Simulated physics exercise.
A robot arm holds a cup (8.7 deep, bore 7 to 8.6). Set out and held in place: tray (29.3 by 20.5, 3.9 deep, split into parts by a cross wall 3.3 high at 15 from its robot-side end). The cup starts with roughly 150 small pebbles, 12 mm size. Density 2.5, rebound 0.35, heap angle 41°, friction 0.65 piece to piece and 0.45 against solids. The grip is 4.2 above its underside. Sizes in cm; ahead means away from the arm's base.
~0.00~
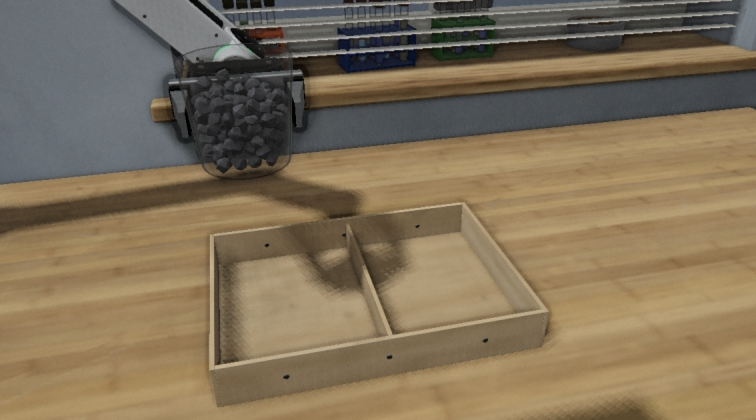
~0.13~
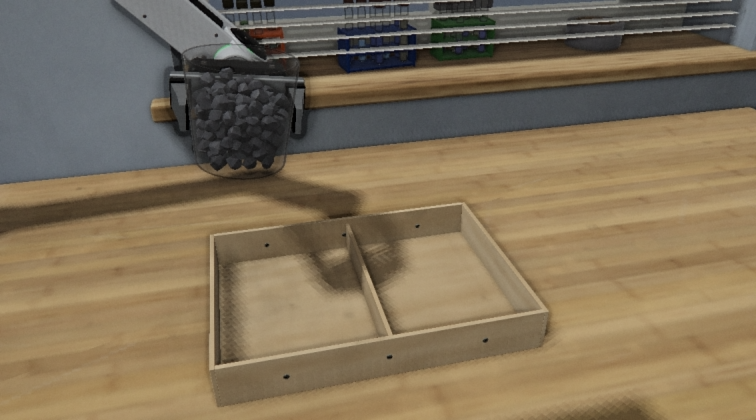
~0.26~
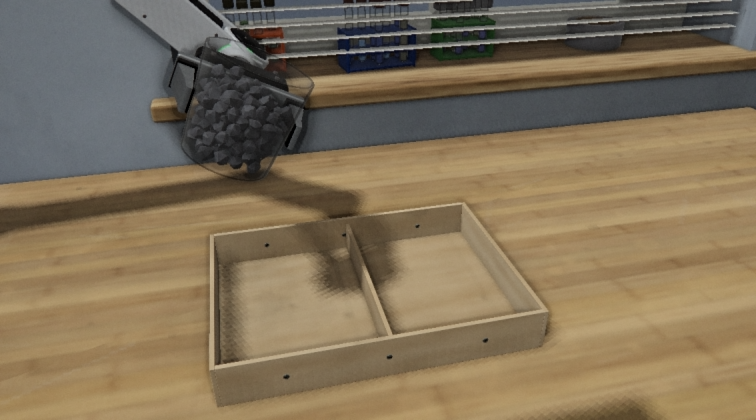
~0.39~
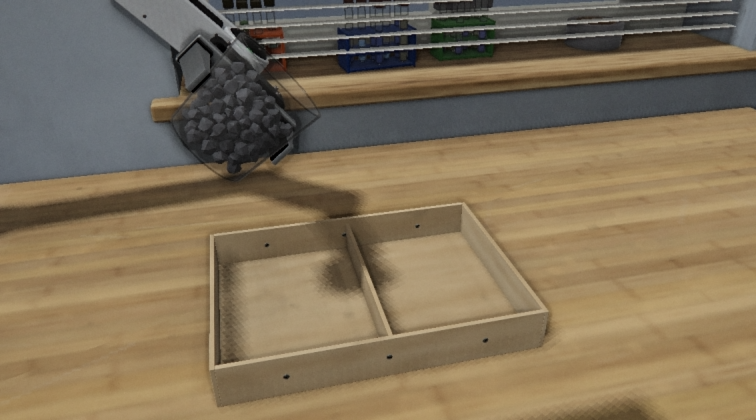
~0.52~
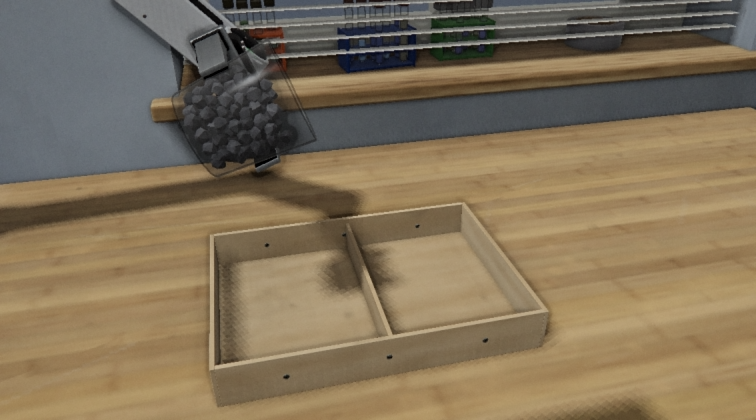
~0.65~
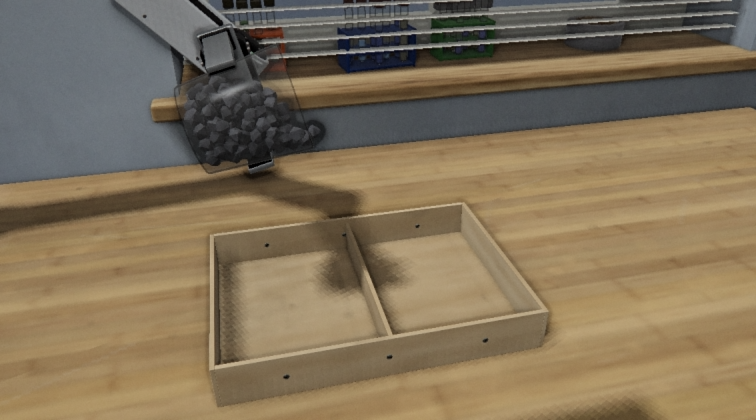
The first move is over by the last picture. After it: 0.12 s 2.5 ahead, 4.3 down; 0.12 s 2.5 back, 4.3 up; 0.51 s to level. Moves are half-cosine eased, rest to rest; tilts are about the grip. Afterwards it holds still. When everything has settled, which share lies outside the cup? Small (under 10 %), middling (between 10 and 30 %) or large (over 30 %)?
A small share, under 10 %, ends outside the cup.
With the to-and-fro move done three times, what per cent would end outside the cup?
In that case some 15 per cent.
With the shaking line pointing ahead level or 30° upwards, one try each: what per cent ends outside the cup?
Some 50 and 75 per cent.
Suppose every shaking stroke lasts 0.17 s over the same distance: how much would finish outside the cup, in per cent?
In that case some 0 per cent.
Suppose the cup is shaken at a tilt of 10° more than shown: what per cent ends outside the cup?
About 20 per cent.
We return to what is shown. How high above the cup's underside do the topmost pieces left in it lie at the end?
Roughly 8.5 cm.
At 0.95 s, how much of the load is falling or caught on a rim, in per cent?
Some 5 per cent.
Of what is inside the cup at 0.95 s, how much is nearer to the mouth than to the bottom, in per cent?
About 40 per cent.
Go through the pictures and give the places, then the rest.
In the first frame, the cup middle at (241, 113), level; upper third of the load around (240, 99), from x 200 to 280, top at y 75; 149 in the cup.
In the second frame, the cup middle at (242, 113), tilted 7° forward; upper third of the load around (242, 100), from x 200 to 280, top at y 75.
In the third frame, the cup middle at (242, 113), tilted 26° forward; upper third of the load around (234, 99), from x 195 to 285, top at y 70.
In the fourth frame, the cup middle at (243, 114), tilted 50° forward; upper third of the load around (233, 98), from x 190 to 285, top at y 70.
In the fifth frame, the cup middle at (243, 114), tilted 69° forward; upper third of the load around (231, 99), from x 190 to 285, top at y 70.
In the sixth frame, the cup middle at (243, 114), tilted 76° forward; upper third of the load around (228, 100), from x 190 to 315, top at y 85; 149 in the cup.
After 0.95 s, tilted 73° forward, highest piece 23 above the table; 140 in the cup, 1 in the far-side part, 8 in flight or on a rim.
After 1.25 s, tilted 15° forward, highest piece 25 above the table; 139 in the cup, 7 in the robot-side part, 3 in the far-side part.
After 1.60 s, level, highest piece 26 above the table; 139 in the cup, 7 in the robot-side part, 3 in the far-side part.
After 2.65 s, level, highest piece 26 above the table; 139 in the cup, 7 in the robot-side part, 3 in the far-side part.
In the end, 139 in the cup, 7 in the robot-side part, 3 in the far-side part. That is 7 % outside the cup.
